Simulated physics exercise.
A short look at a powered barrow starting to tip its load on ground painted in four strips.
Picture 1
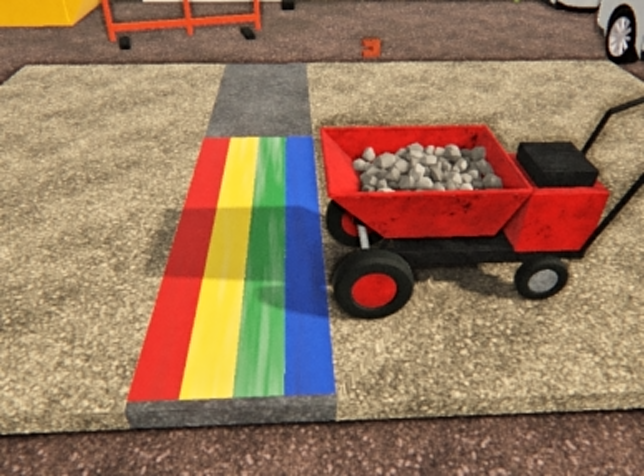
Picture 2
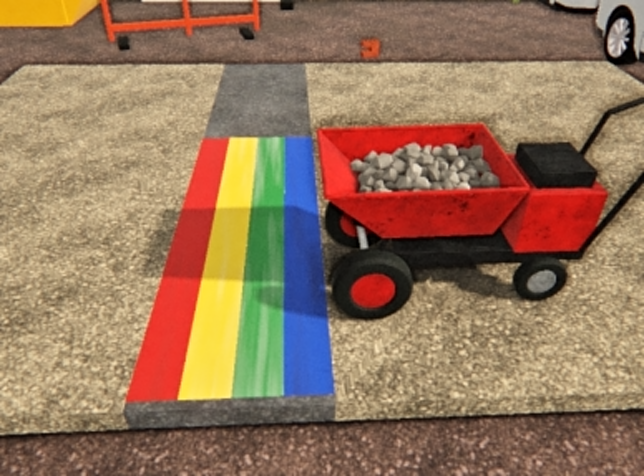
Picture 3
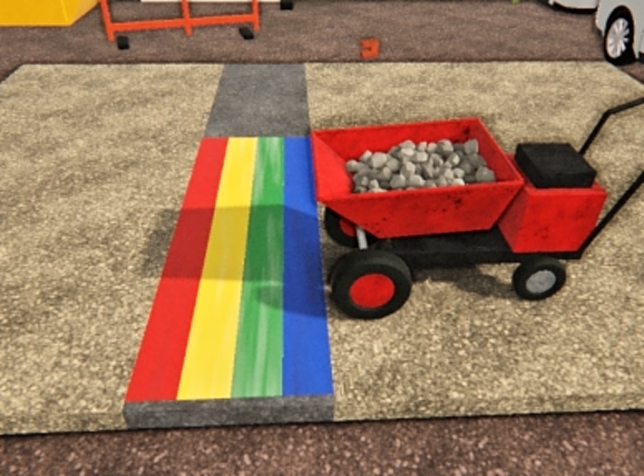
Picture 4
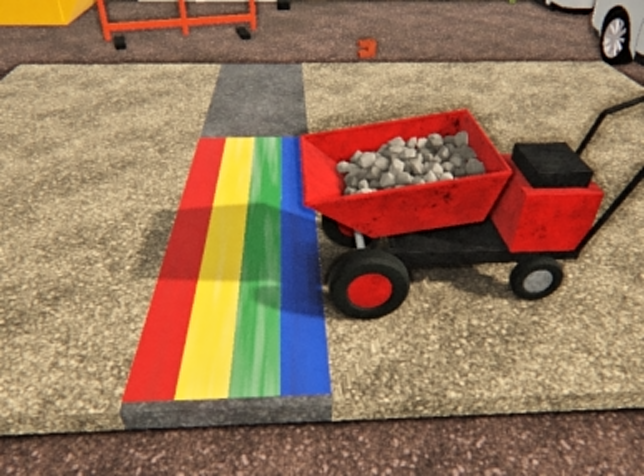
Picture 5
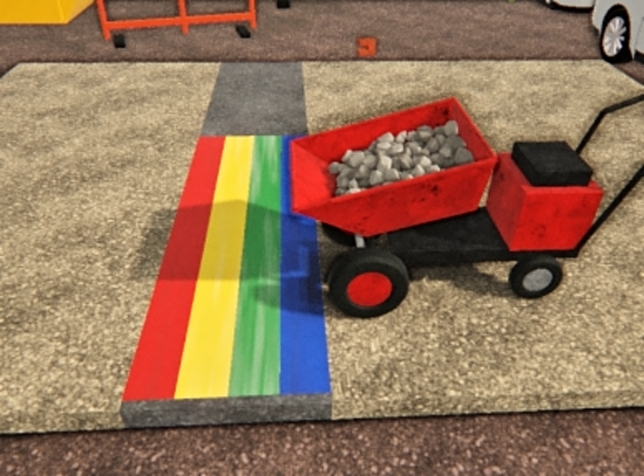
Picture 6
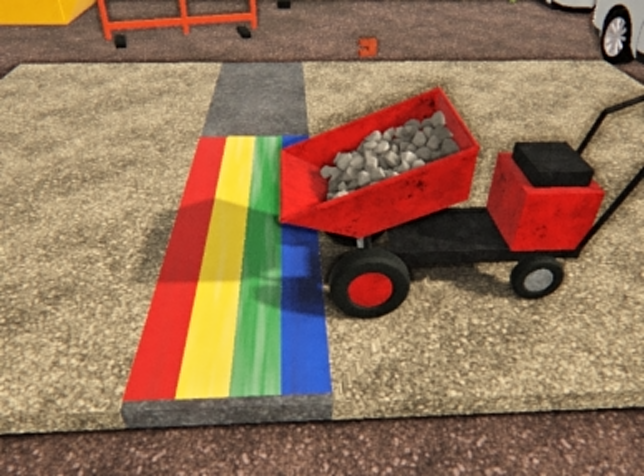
A paved slab bordered by dark reddish ground is seen from slightly above, with part of a white car at the upper right and an orange frame at the upper left. A red barrow with black wheels and a skip of grey stones stands right of four painted strips, red, yellow, green and blue. The skip tilts gradually leftward, its lip lowering over the blue strip, while the view stays nearly still.
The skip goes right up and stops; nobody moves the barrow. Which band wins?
Most covered: The yellow band.
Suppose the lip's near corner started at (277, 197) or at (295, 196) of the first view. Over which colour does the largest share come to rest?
In turn: Red; the strip in red.
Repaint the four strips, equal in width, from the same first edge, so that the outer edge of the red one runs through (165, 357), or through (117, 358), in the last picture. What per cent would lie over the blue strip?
The first gives 0 %, the second 0 %.
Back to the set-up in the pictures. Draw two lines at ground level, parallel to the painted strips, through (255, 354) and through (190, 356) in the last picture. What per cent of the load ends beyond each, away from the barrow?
In turn 80 and 40 in a hundred.
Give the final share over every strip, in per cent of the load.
In per cent, blue strip 0, green strip 5, yellow strip 40 and red strip 30.
Soon after the last picture, skip tipped steeply; all in the skip.
A little later, skip tipped right over; about a third in the skip; a small part over the green strip; about half over the yellow strip; about a quarter over the red strip; a stray few off the paint.
Later still, skip tipped right over; about a quarter in the skip; a small part over the green strip; about a third over the yellow strip; about a quarter over the red strip; a small part off the paint.
At rest, skip tipped right over; about a quarter in the skip; none over the blue strip; a small part over the green strip; about a third over the yellow strip; about a quarter over the red strip; a small part off the paint.
